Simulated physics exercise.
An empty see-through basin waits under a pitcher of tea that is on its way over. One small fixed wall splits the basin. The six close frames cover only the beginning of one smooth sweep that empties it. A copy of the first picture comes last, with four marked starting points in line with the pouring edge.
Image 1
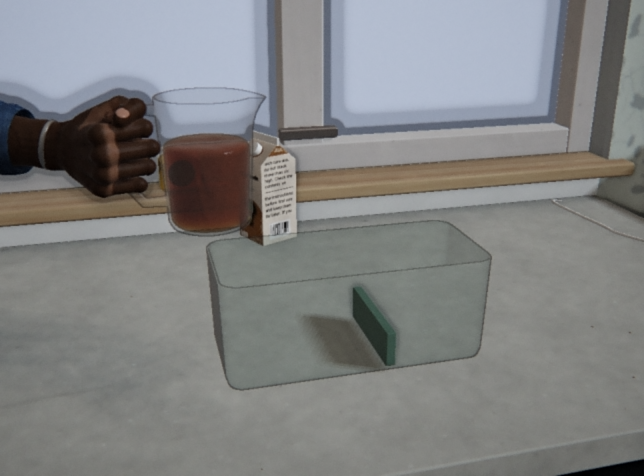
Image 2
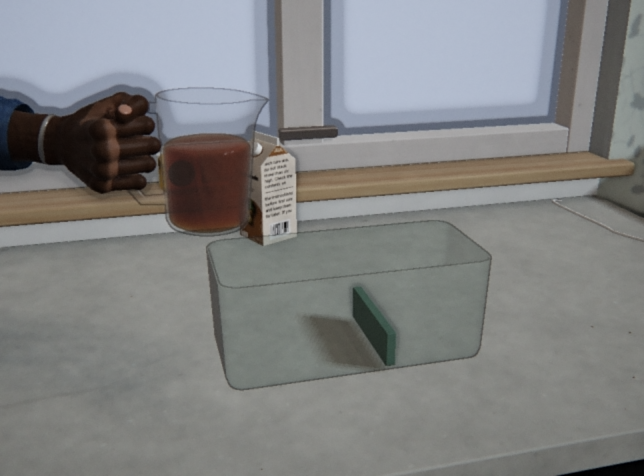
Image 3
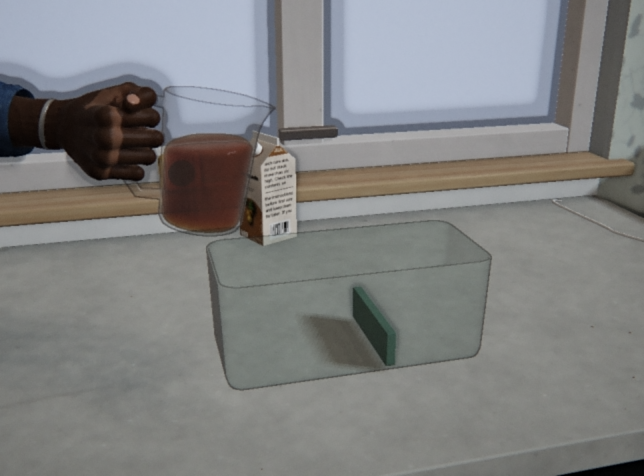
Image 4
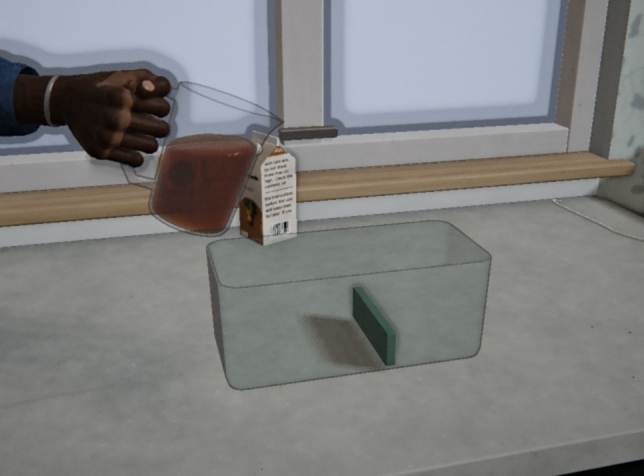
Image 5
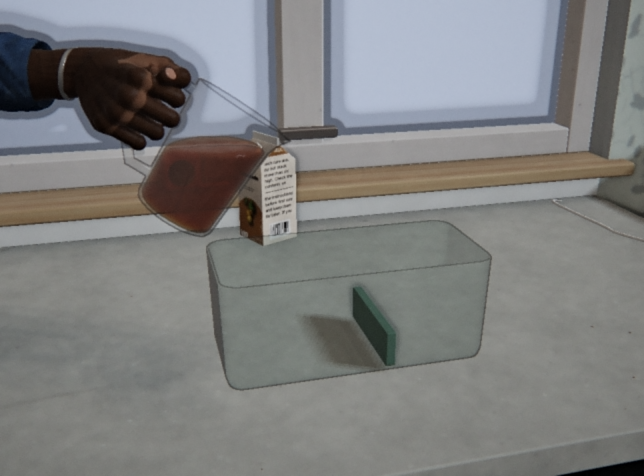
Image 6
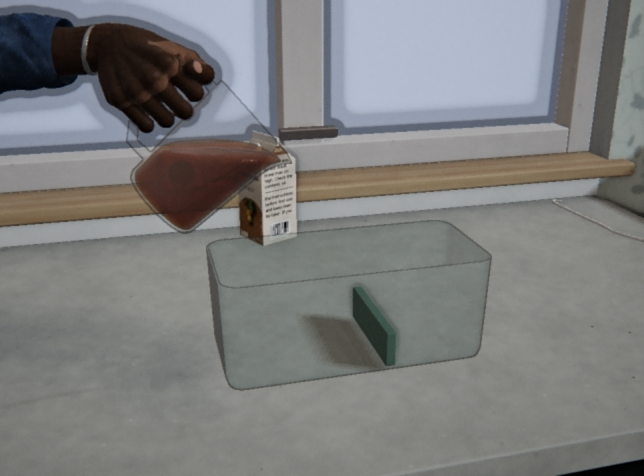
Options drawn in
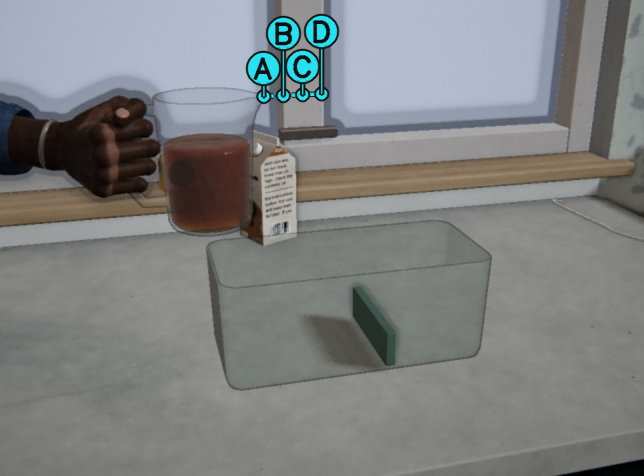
A hand steadily tilts a clear pitcher of tea rightward above an empty see-through basin.
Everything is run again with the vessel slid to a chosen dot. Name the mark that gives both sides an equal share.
C works best here.
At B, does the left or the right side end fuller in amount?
The left one.
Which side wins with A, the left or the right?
More ends on the left.
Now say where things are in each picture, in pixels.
Upright, lip at (264, 96); basin from (226, 387) to (478, 352); top of the wall at (373, 308); nothing has left yet, in the first frame.
Tipped about 3°, lip at (266, 99); nothing has left yet, in the second frame.
Tipped about 10°, lip at (273, 107); nothing has left yet, in the third frame.
Tipped about 21°, lip at (282, 120); nothing has left yet, in the fourth frame.
Tipped about 35°, lip at (289, 139); nothing has left yet, in the fifth frame.
Tipped about 50°, lip at (290, 161); nothing has left yet, in the sixth frame.
On the marked copy, A at (263, 96); B at (283, 95); C at (302, 94); D at (321, 93).
For place A, about 95 % ends left of the wall and 3 % right of it.
For place B, about 89 % ends left of the wall and 9 % right of it.
For place C, about 52 % ends left of the wall and 48 % right of it.
For place D, about 12 % ends left of the wall and 88 % right of it.
